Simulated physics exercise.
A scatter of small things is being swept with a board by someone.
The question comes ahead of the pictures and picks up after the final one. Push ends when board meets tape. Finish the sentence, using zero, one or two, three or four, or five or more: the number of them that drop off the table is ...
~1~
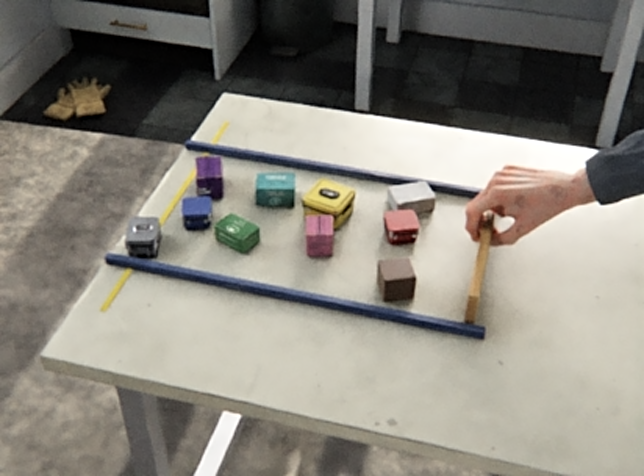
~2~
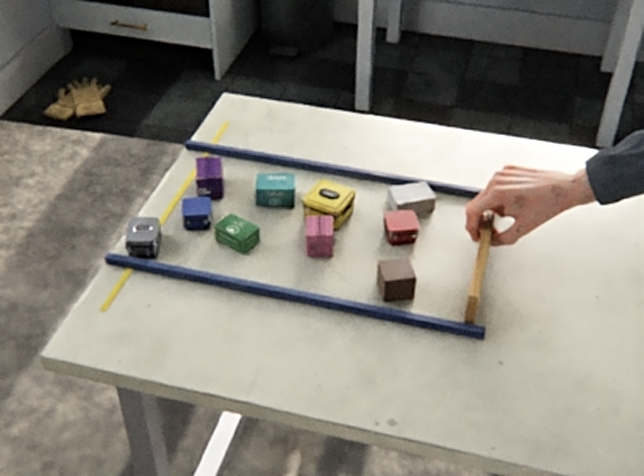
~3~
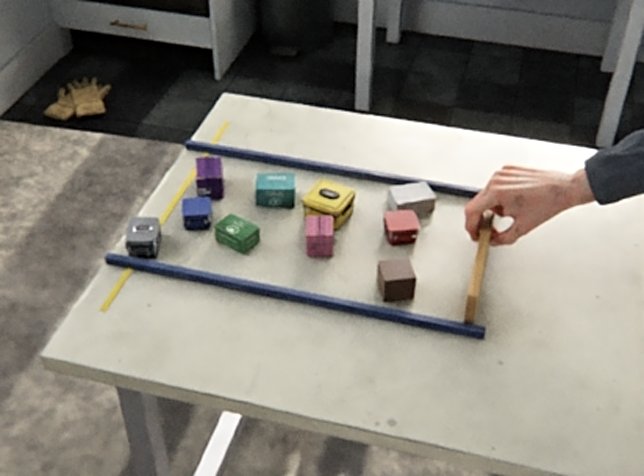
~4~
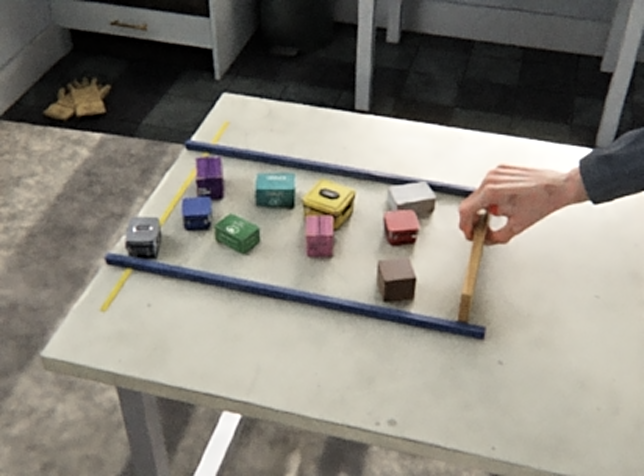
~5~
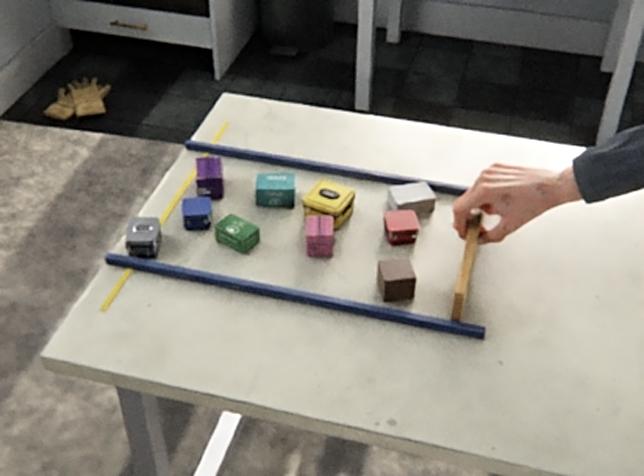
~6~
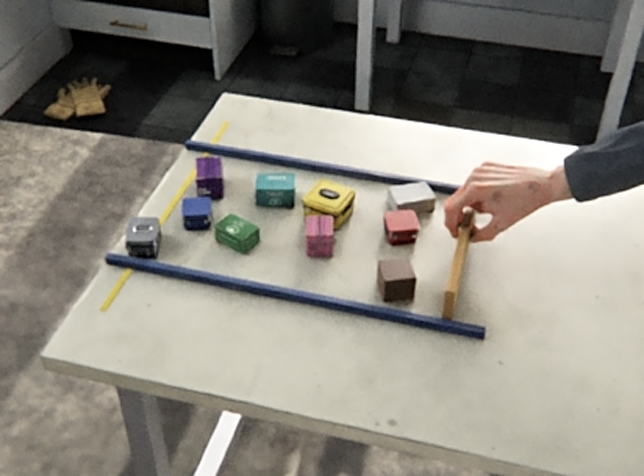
The number that drop off the table is five or more.
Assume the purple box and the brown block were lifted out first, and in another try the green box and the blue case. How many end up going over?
It would be 3 and 4.
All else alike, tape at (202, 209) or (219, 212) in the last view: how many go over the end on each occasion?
Ending up on the floor: First try 3, second try 2.
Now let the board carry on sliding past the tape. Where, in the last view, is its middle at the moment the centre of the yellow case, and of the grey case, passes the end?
(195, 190) and (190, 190), roughly.
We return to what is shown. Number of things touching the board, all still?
It touches 4.
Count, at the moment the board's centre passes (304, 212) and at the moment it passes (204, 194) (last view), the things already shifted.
By the first moment it's 7, by the second it's 10.
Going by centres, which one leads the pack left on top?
The white block finishes nearest.
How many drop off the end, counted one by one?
The count is 6.
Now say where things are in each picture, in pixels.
The first frame shows grey case (144, 238); purple box (210, 178); blue case (197, 214); board (485, 244); tape (173, 204).
The second frame shows purple box (210, 178); white block (411, 199).
The third frame shows blue case (197, 214); board (484, 244).
The fourth frame shows grey case (144, 238); yellow case (329, 204).
The fifth frame shows purple box (210, 178); brown block (396, 280).
The sixth frame shows grey case (144, 238); purple box (210, 178); blue case (197, 214); board (464, 240); tape (173, 204).
Early on, none off yet; grey case at rest near (144, 238); purple box at rest near (210, 178); blue case at rest near (197, 214).
Finally, the number that fall off is five or more; lost, yellow case, turquoise box, green box, blue case, purple box and grey case.
